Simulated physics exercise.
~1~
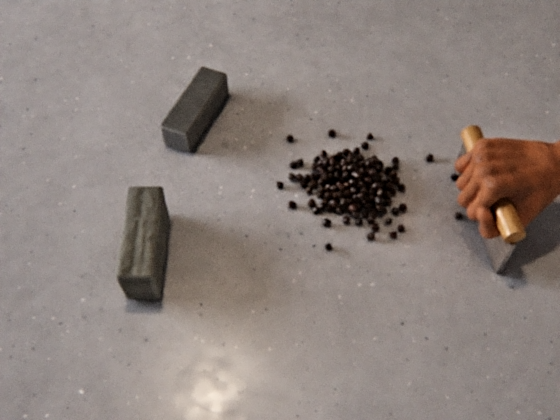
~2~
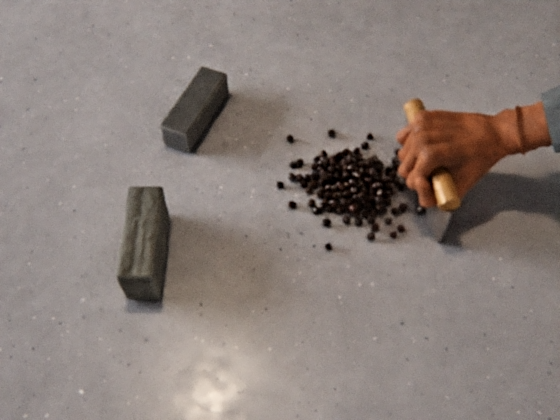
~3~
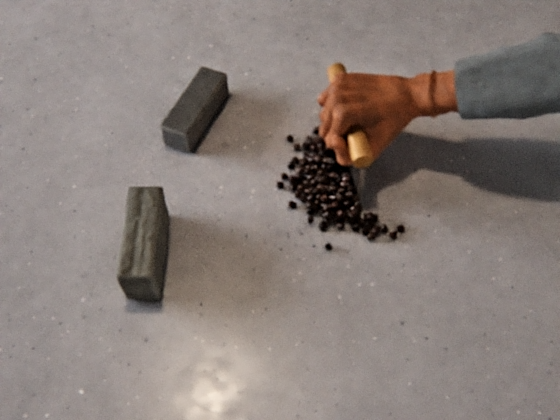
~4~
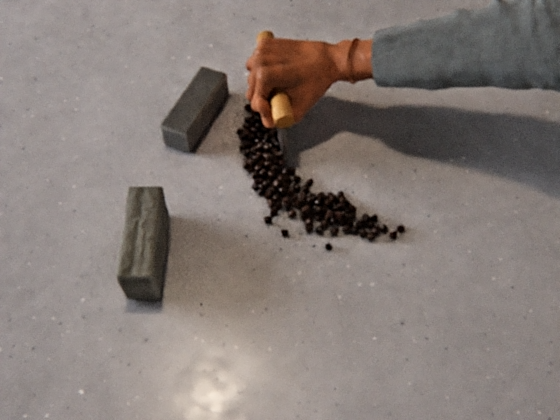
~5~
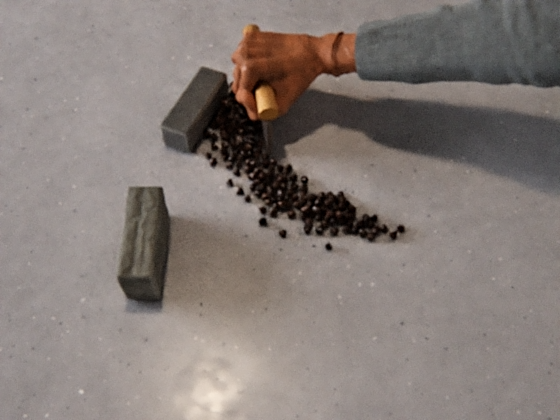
A hand pushing a wooden-handled scraper through dark coffee beans, smearing them leftward into a trail stopping short of the gap between two blocks.
